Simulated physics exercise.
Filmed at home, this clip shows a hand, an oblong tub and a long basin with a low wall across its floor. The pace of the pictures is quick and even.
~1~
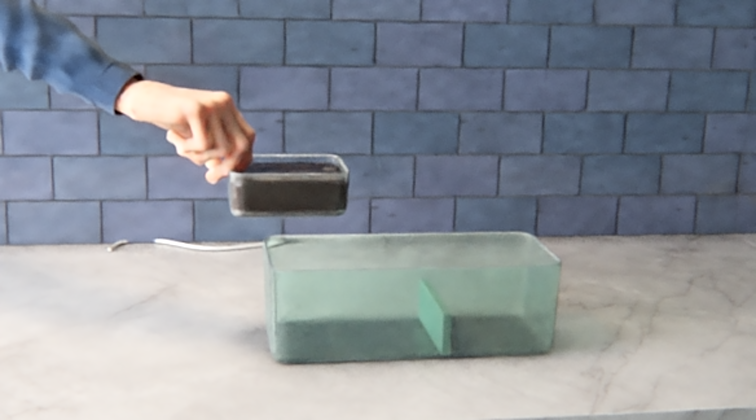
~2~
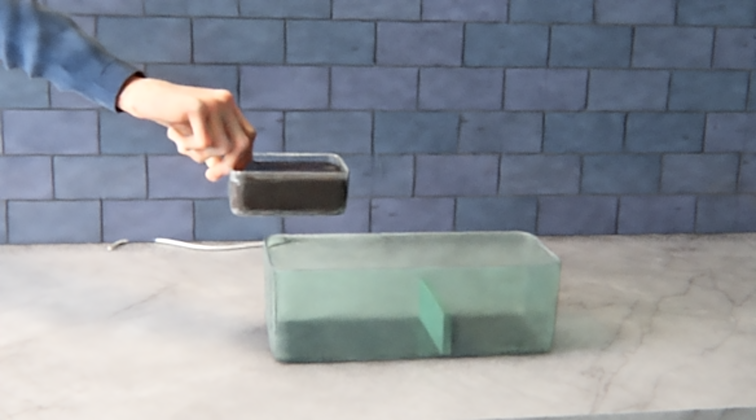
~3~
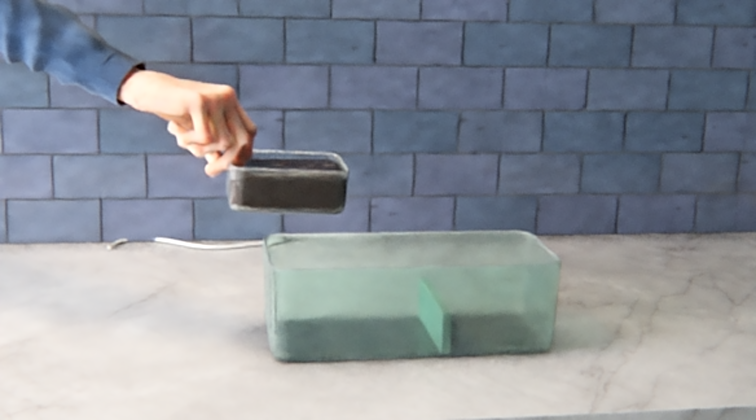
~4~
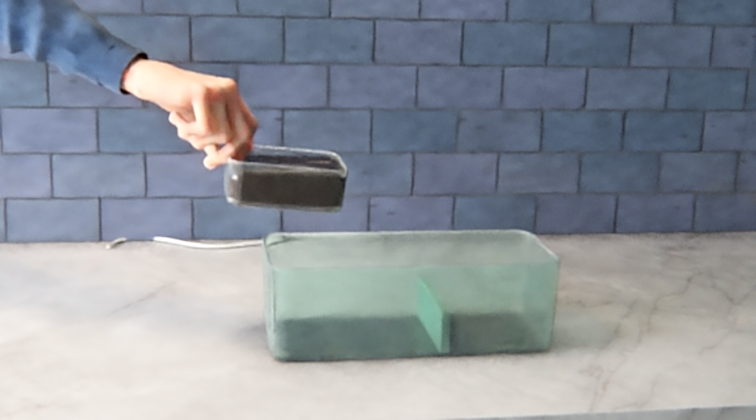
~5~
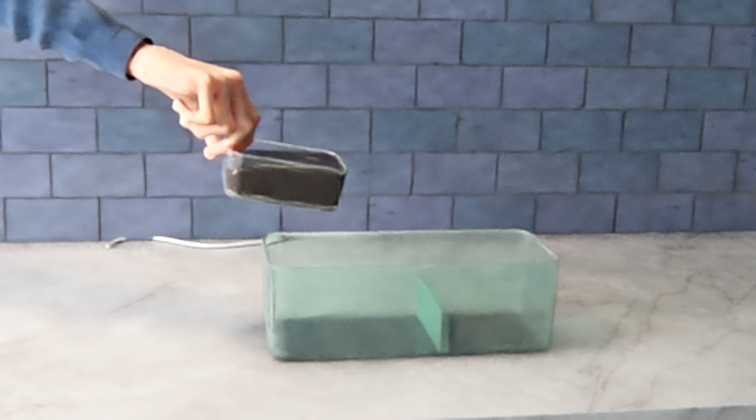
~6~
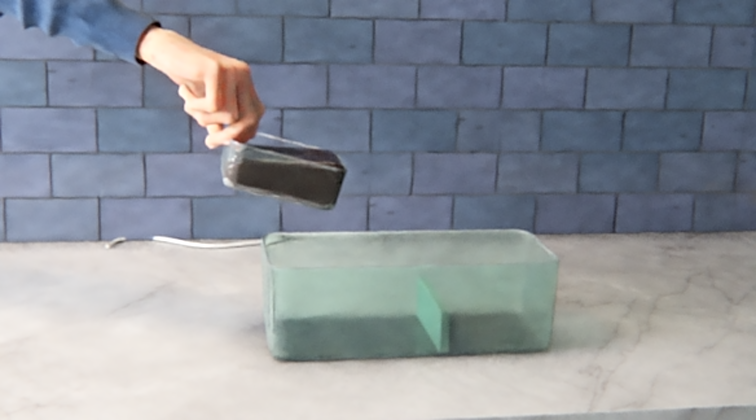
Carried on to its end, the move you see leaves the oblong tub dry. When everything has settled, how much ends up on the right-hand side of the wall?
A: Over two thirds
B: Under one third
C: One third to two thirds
B.
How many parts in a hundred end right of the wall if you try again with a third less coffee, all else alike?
About 5 parts in a hundred, give or take.
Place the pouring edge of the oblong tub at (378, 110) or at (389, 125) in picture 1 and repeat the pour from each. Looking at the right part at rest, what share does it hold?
70 %, 75 %.
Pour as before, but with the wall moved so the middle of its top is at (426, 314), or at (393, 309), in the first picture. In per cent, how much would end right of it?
55 per cent first, then 75 per cent.
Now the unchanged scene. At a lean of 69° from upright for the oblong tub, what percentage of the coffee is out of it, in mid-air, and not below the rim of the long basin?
Share in flight: Approx. 50 %.
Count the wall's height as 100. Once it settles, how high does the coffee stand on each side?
Left side 30 percent, right side 10 percent.
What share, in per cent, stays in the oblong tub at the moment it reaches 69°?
Some 35 per cent has not yet come out.
A moment on, the oblong tub is tipped part way and 36 per cent is still to pour, 16 is left of the wall and 0 right of it.
Next, the oblong tub is tipped on its side and 6 per cent is still to pour, 58 is left of the wall and 26 right of it.
Then the oblong tub is tipped on its side and 1 per cent is still to pour, 68 is left of the wall and 25 right of it.
Later the oblong tub is tipped on its side and 0 per cent is still to pour, 70 is left of the wall and 25 right of it.
At rest 70 per cent lies left of the wall, 25 right of it and 4 outside.
